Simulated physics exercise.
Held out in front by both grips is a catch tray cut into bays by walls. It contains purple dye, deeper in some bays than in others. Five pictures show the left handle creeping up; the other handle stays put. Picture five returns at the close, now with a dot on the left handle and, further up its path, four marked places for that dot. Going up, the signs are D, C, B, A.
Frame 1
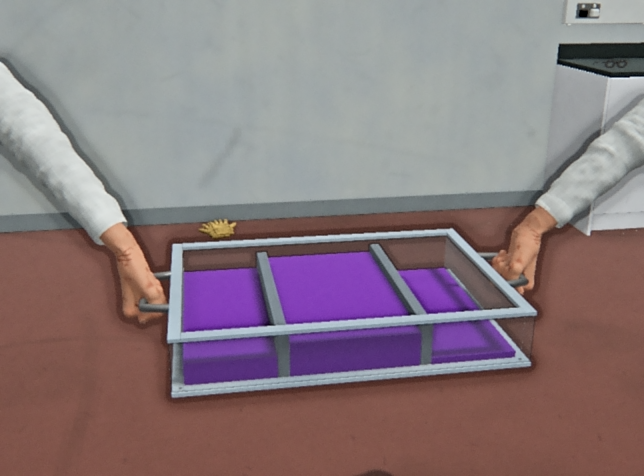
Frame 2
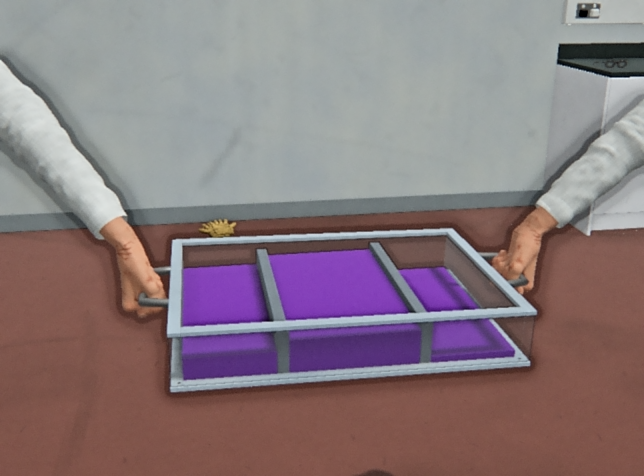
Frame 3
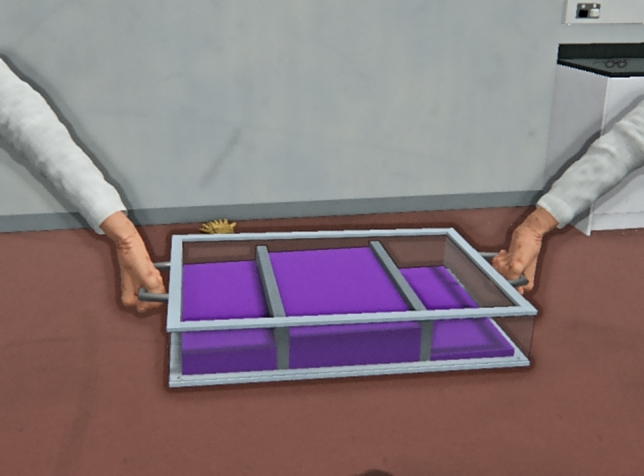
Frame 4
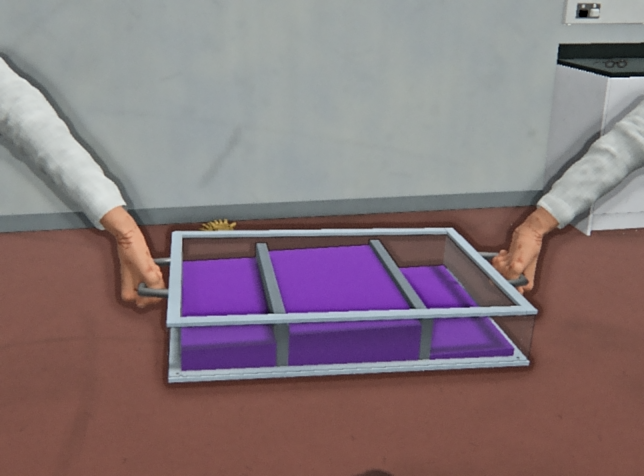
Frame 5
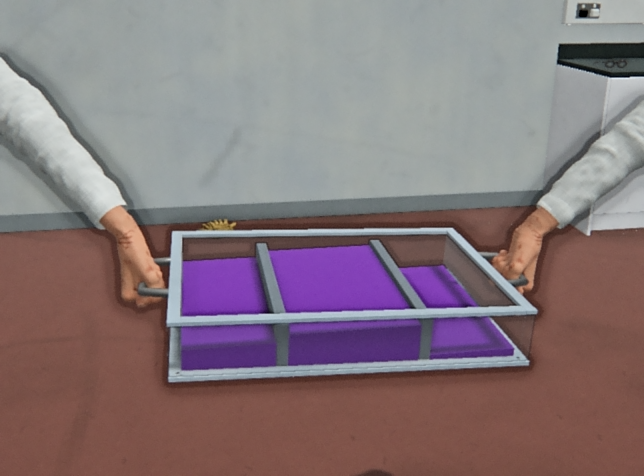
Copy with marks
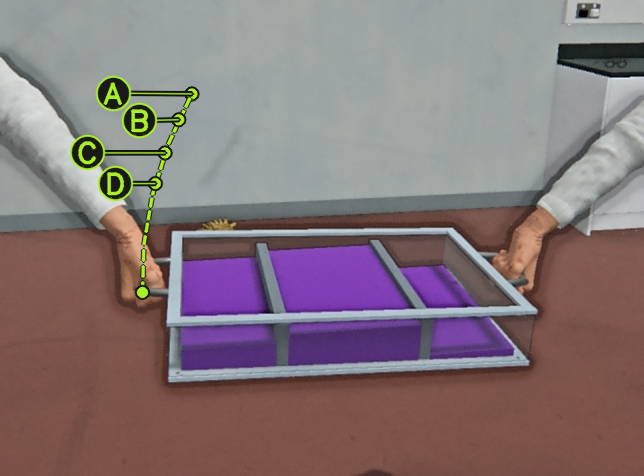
In a room with grey walls and a reddish-brown surface, two hands in white sleeves grip a clear, metal-framed tray of purple dye in three bays, and its left side rises very slightly as the dye stays within its bays.
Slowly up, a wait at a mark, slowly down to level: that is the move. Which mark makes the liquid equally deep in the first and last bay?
Stop D.
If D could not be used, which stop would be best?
The answer is C.
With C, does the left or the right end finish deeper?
The right end bay.
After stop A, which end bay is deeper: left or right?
The right one.
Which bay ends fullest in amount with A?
The right bay.
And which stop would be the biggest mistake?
That would be A.
On the marked copy, A at (191, 93); B at (178, 119); C at (165, 152); D at (155, 183).
If A is chosen, the right end bay stands much deeper than the other; about 20 % goes over the rim.
If B is chosen, the right end bay stands much deeper than the other; about 7 % goes over the rim.
If C is chosen, the right end bay stands much deeper than the other; nothing spills.
If D is chosen, the two end bays stand about equally deep; nothing spills.
